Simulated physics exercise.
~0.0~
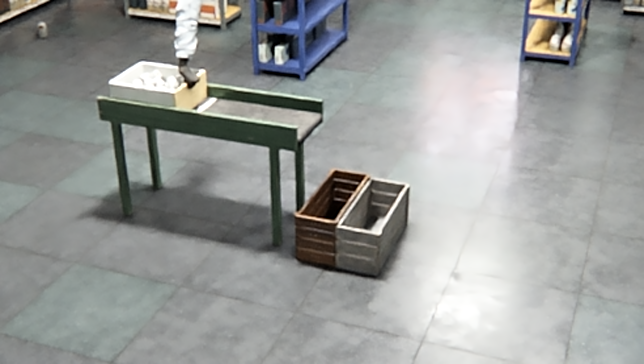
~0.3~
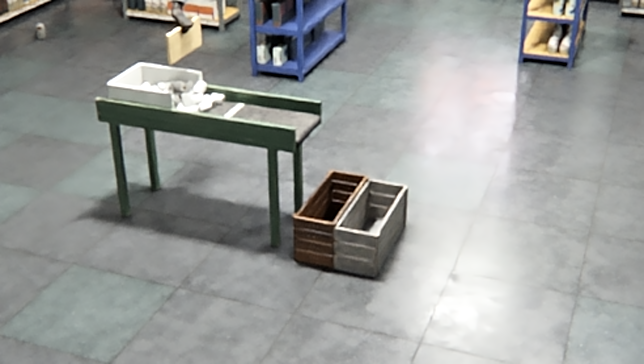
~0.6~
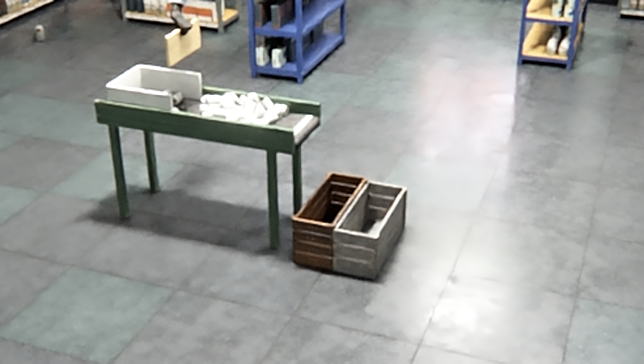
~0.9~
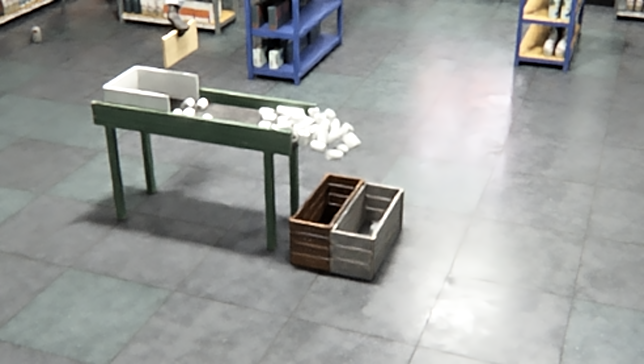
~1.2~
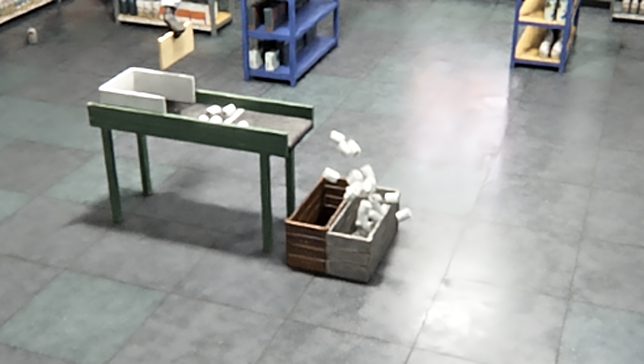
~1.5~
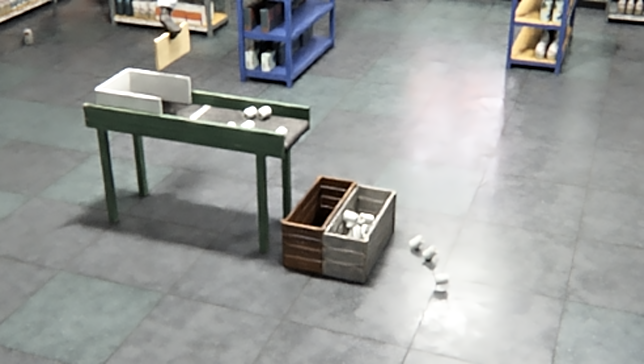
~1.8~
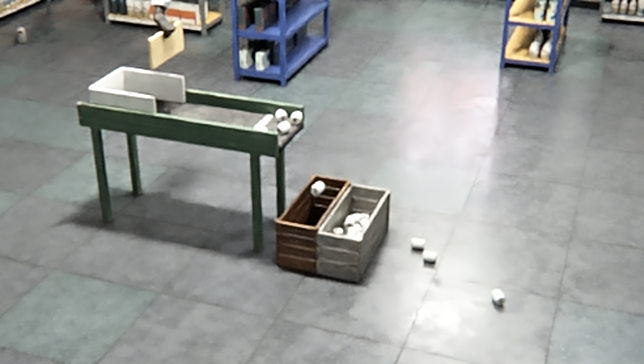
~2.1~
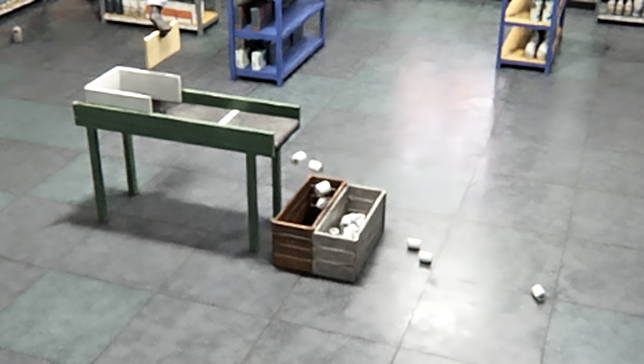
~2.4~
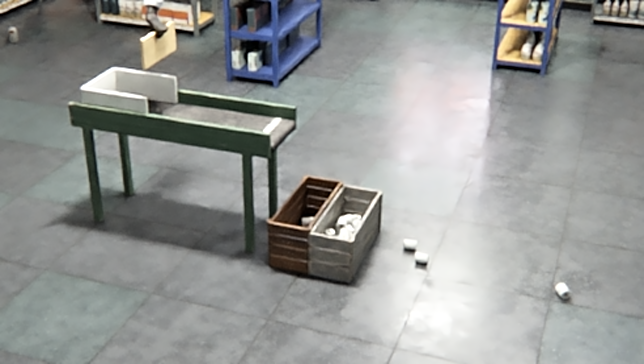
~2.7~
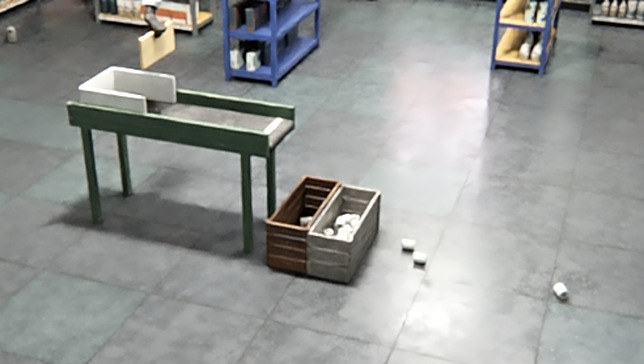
On a grey tiled floor near some shelves, a mechanical arm lifted a panel from a white pen and a belt carried small white rolls rightward off its end; most dropped into the grey tote, a few into the wooden bin, and three lay beyond.
